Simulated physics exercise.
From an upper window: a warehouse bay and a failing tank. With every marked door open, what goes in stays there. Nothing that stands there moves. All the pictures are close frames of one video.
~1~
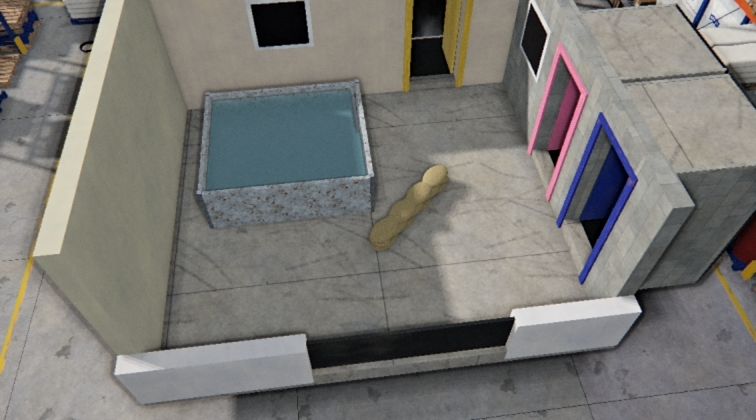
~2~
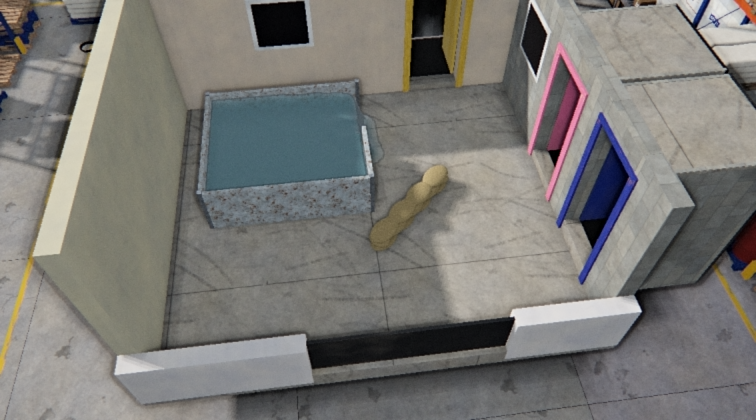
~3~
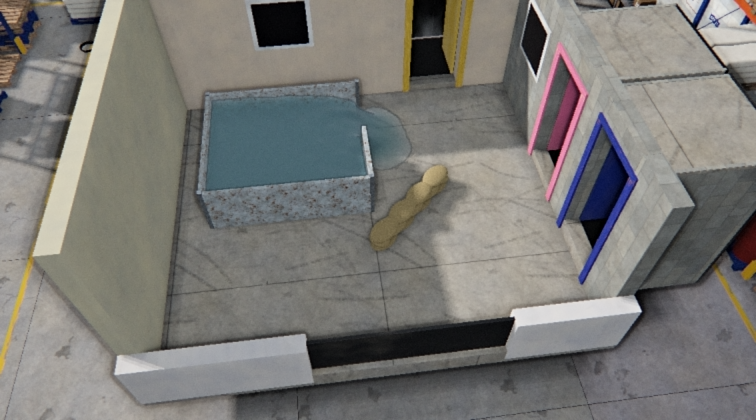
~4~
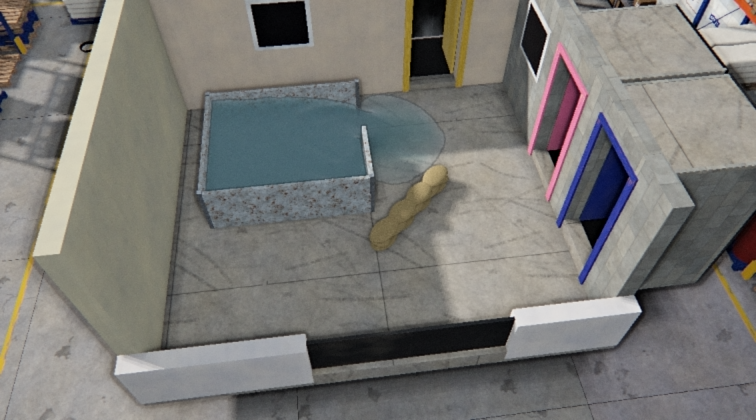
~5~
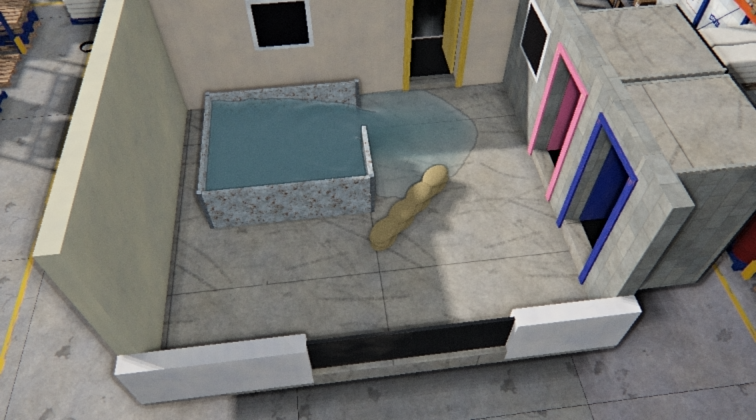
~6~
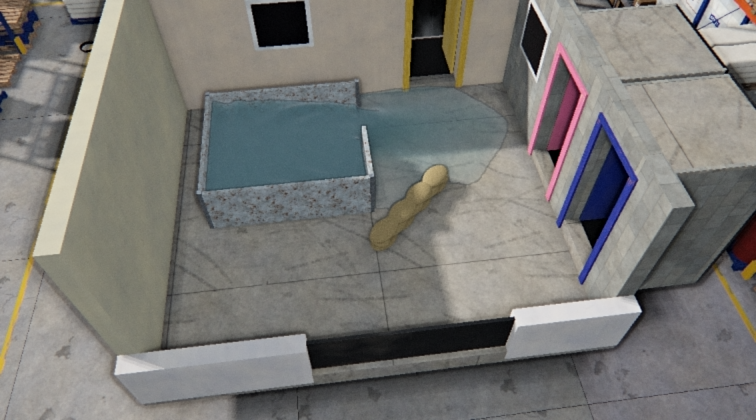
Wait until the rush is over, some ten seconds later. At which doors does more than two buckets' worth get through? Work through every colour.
The pink door lets through more than two buckets; the blue door lets through two buckets or less; the yellow door lets through more than two buckets.
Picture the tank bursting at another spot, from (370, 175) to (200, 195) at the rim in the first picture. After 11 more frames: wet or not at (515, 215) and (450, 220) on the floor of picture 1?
Well, the first place would be still bare and the second one still bare.
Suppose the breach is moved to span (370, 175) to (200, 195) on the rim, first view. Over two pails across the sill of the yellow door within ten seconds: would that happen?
I reckon the yellow one exceeds it.
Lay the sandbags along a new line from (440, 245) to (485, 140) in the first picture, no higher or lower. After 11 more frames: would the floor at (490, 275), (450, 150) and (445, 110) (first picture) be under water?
Reading the three places in turn gives bare, drenched, drenched.
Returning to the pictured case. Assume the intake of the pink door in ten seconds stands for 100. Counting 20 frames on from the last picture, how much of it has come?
Around 75 %.
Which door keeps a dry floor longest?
It's the door marked blue.
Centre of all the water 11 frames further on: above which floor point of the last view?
Near (355, 155).
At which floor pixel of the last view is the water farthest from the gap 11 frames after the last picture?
The farthest point of the front sits at (573, 291).
A moment on, water covers 30 % of the floor; the pink door under two buckets in, the blue door not reached, the yellow door under two buckets in.
Next, water covers 35 % of the floor; the pink door over two buckets in, the blue door wet at the sill, nothing in, the yellow door over two buckets in.
Then, water covers 55 % of the floor; the pink door far over two buckets in, the blue door wet at the sill, nothing in, the yellow door far over two buckets in.
Later, water covers 90 % of the floor; the pink door far over two buckets in, the blue door wet at the sill, nothing in, the yellow door far over two buckets in.
In the end, water covers 95 % of the floor; the pink door far over two buckets in, the blue door wet at the sill, nothing in, the yellow door far over two buckets in.
